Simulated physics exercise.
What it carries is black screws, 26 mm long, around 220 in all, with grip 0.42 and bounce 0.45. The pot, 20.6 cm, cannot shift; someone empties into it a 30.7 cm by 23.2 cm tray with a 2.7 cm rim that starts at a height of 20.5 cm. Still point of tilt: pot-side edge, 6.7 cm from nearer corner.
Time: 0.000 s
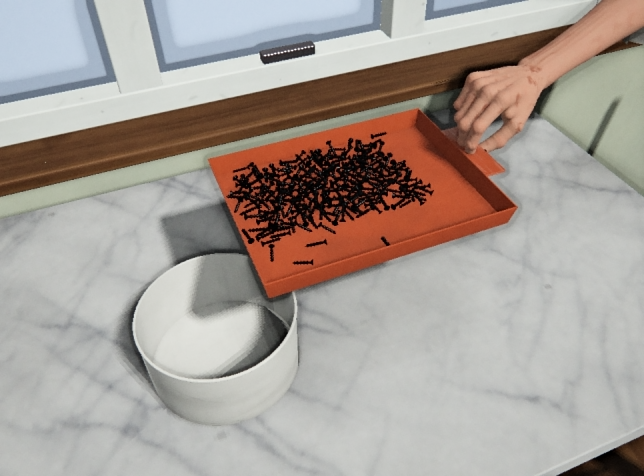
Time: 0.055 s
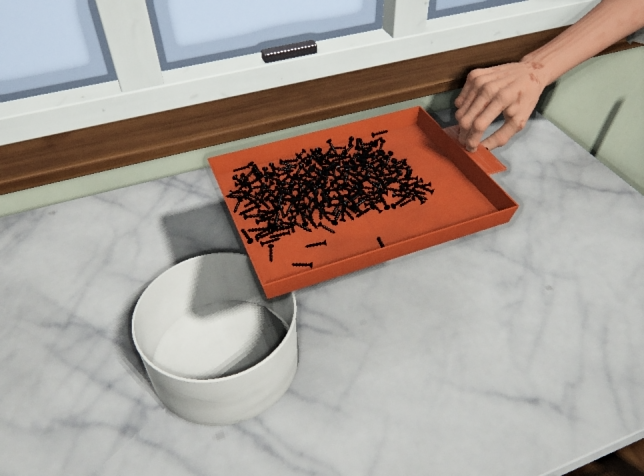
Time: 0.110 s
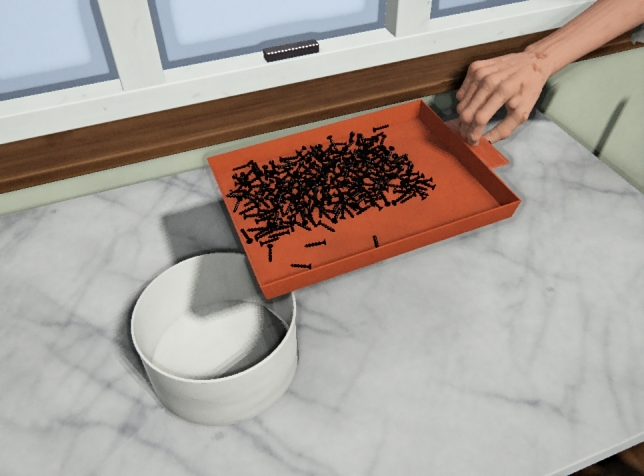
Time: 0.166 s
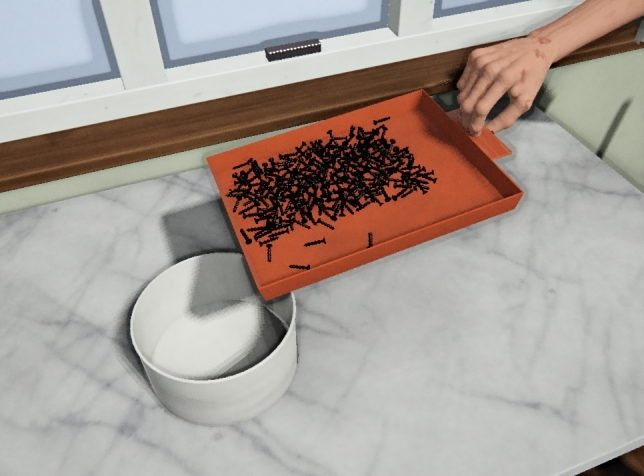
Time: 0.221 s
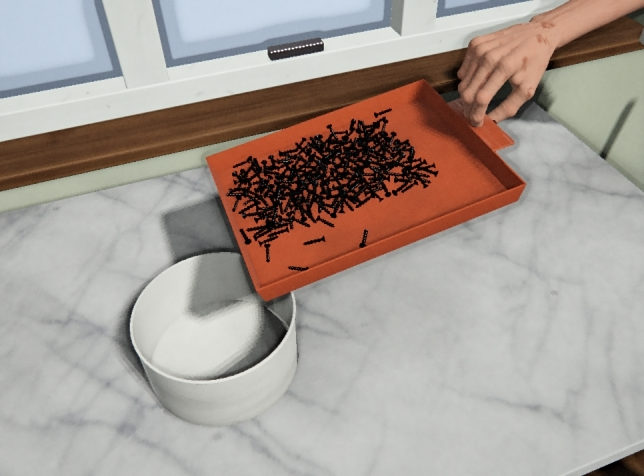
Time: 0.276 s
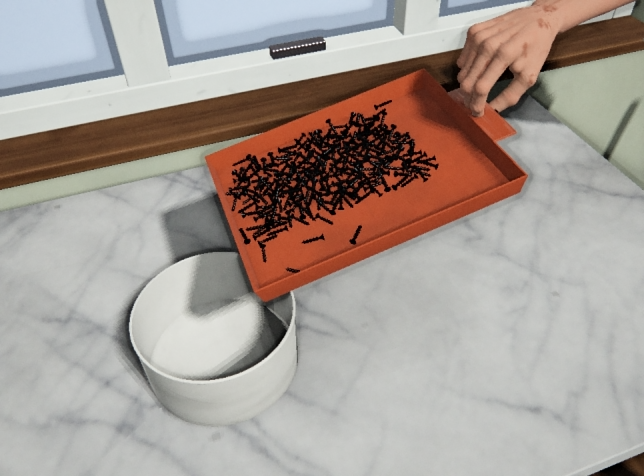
On a marble counter by a window, a hand gripping an orange tray heaped with black screws slowly raised its right end, while the left end stayed low beside a white pot.
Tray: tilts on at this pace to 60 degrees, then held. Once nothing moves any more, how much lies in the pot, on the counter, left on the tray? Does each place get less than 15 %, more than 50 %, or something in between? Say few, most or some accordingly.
Pot: Few. Counter: Few. Tray: Most.
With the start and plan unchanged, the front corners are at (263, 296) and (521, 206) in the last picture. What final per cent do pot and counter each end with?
That works out as pot 0 and counter 5.
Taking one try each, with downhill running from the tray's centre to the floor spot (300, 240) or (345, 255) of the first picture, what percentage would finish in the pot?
About 10 and 0 per cent.
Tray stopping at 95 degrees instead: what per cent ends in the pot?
Share in the pot: Around 90 %.
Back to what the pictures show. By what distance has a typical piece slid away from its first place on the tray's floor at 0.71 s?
By then it sits near 4 cm from where it began.
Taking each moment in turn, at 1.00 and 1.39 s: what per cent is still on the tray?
Close to 100 at the first time and 95 at the second.
After 0.71 s, tilt 35 degrees; the tray holds 100 %, the pot 0 %.
After 1.00 s, tilt 51 degrees; the tray holds 100 %, the pot 0 %.
Then, at 1.39 s, tilt 60 degrees; the tray holds 95 %, the pot 5 %.
In the end, at 2.3 s, pot 5 %, counter 0 %, tray 95 %.
